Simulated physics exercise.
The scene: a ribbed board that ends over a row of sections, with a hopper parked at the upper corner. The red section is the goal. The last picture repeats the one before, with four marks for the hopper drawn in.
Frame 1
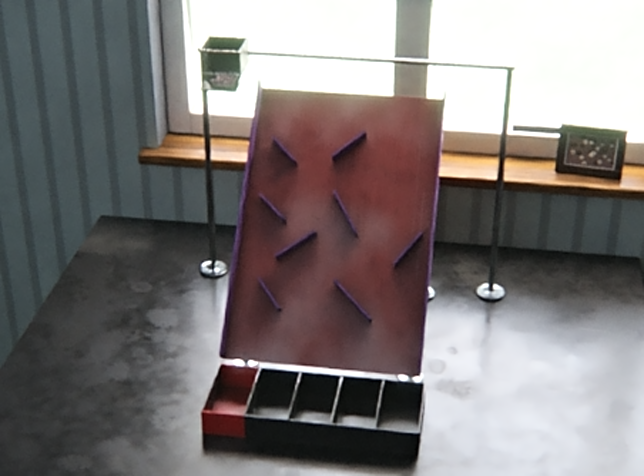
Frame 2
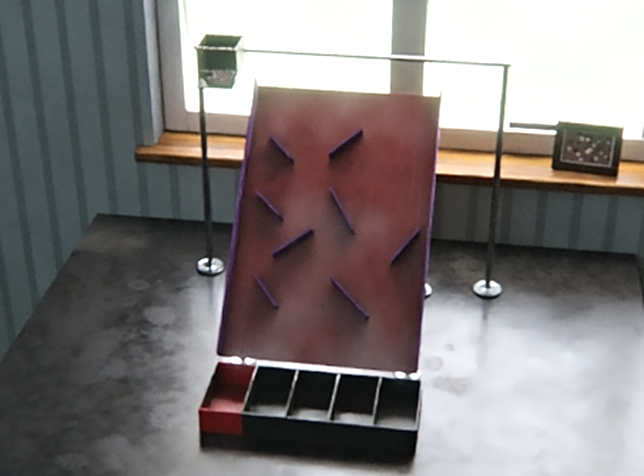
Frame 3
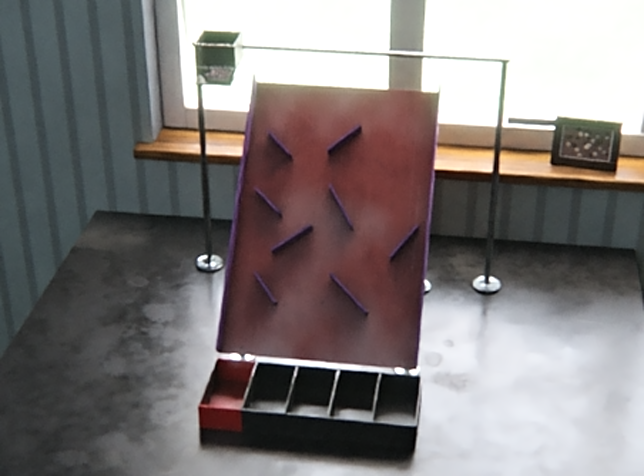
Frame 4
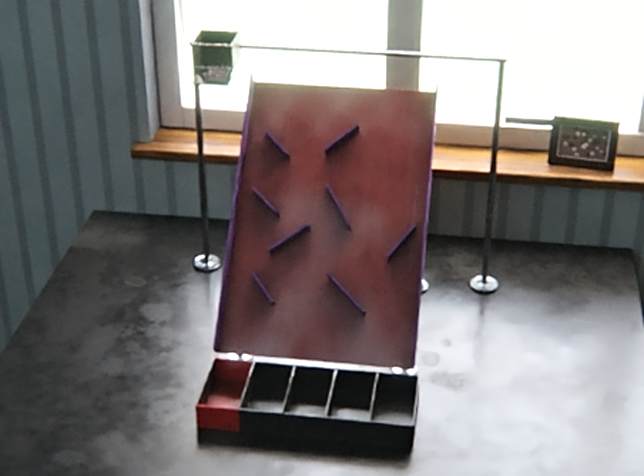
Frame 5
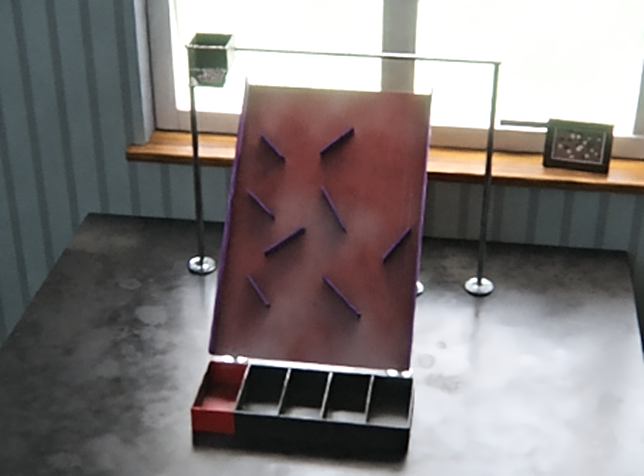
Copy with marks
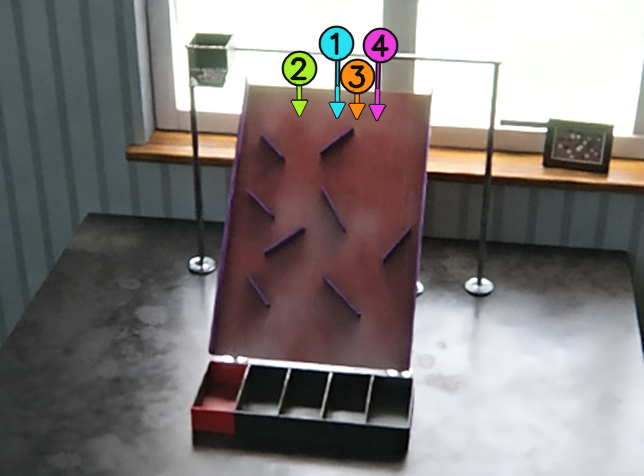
A tilted reddish board with purple edges stands on a dark, mottled tabletop, seen from the front and slightly above, before a bright window with a wooden sill and striped blue-grey wall. Short purple ribs slant across it above a black tray of five sections, the leftmost red, while a small dark hopper sits upper left on a thin metal frame. Nothing on the table moves; only the camera shifts very slightly.
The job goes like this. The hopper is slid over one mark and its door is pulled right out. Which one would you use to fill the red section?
The best mark is 1.
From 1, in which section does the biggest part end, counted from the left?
The first from the left.
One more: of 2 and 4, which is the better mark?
2.
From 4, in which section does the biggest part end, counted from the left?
The fifth.
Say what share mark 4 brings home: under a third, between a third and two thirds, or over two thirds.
It is under a third.
On the marked copy, mark 1 meets the board at (337, 112); mark 2 meets the board at (299, 110); mark 3 meets the board at (356, 113); mark 4 meets the board at (376, 114).
Choosing 1, the larger part in the red section, about a tenth in other sections, just a few outside the box.
Choosing 2, roughly half in the red section, roughly half in other sections.
Choosing 3, roughly half in the red section, roughly half in other sections, just a few outside the box.
Choosing 4, just a few in the red section, almost all in other sections, about a tenth outside the box.
